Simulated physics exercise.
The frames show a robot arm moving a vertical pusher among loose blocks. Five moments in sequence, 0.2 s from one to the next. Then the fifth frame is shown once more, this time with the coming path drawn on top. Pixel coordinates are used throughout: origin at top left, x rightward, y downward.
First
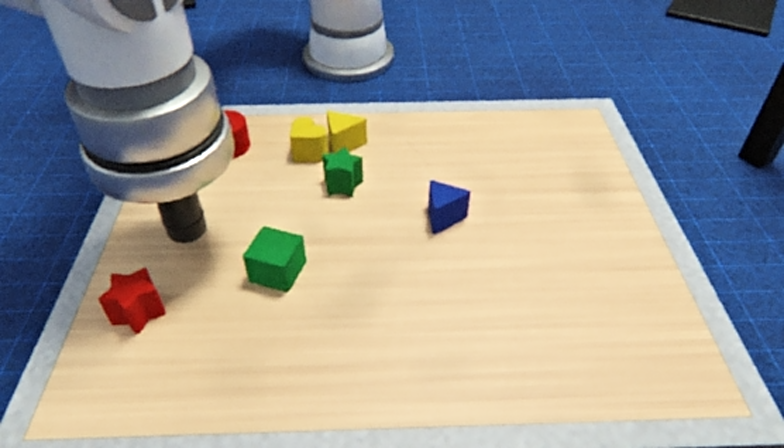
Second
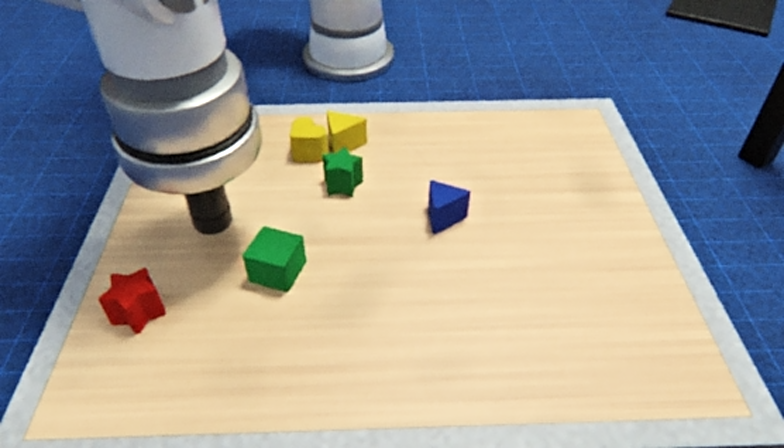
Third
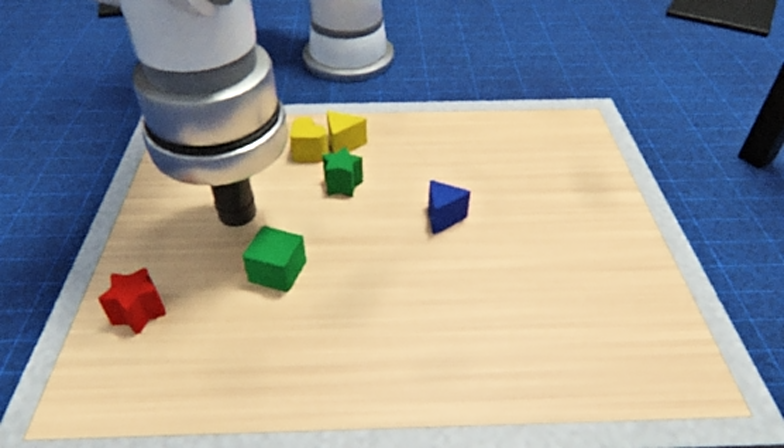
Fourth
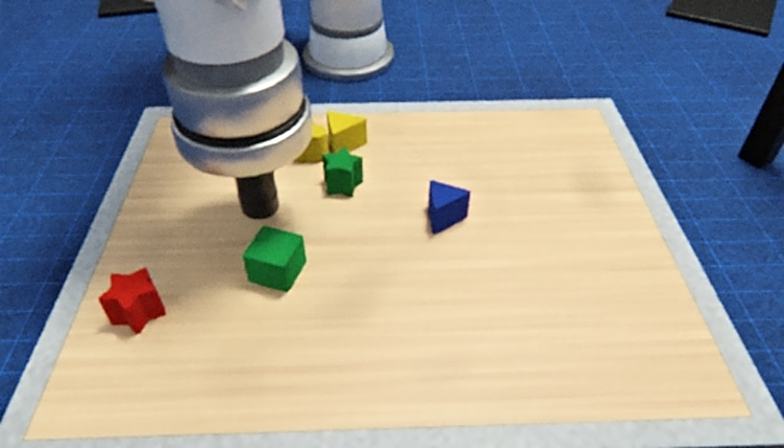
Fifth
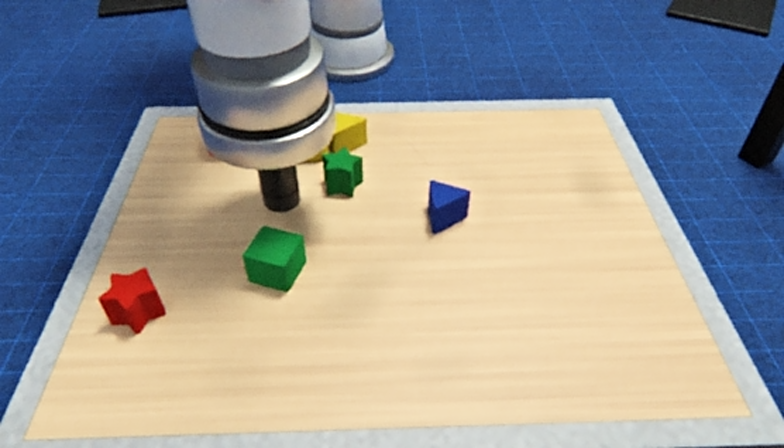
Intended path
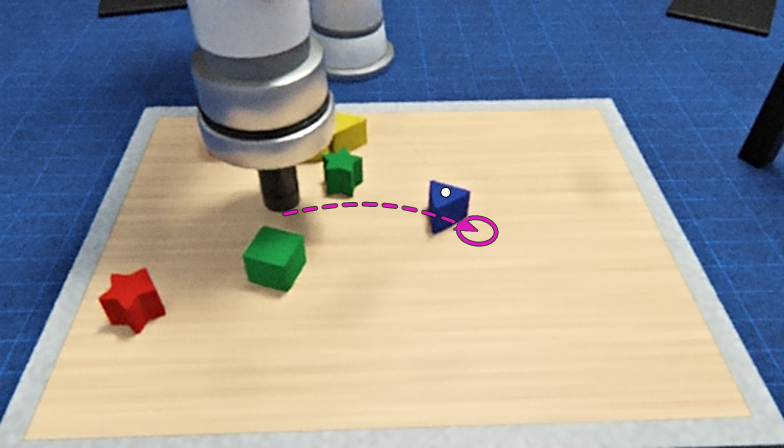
On a wooden board, a robot arm's pusher moves right past still coloured blocks.
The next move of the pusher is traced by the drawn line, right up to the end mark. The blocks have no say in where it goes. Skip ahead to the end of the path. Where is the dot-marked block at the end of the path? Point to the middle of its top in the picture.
Around pixel (513, 217).
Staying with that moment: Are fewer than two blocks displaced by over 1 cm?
Yes, it checks out.
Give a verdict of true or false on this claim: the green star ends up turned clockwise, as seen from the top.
False - the claim does not hold.
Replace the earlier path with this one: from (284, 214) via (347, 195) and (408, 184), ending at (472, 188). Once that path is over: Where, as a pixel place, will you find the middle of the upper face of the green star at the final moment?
Around (374, 142).
The line goes from (284, 214) over (350, 205) and (415, 210) to (477, 231); the dot is on the blue triangular block.
The first path, step by step. One third of the way, pusher (350, 192); green star (345, 158), turned 15° anticlockwise.
Two thirds of the way, pusher (417, 198); green star (346, 157), turned 20° anticlockwise; blue triangular block (450, 193).
At the end, pusher (479, 218); green square block unmoved; green star (346, 157), turned 20° anticlockwise; blue triangular block (513, 217), turned 35° clockwise.
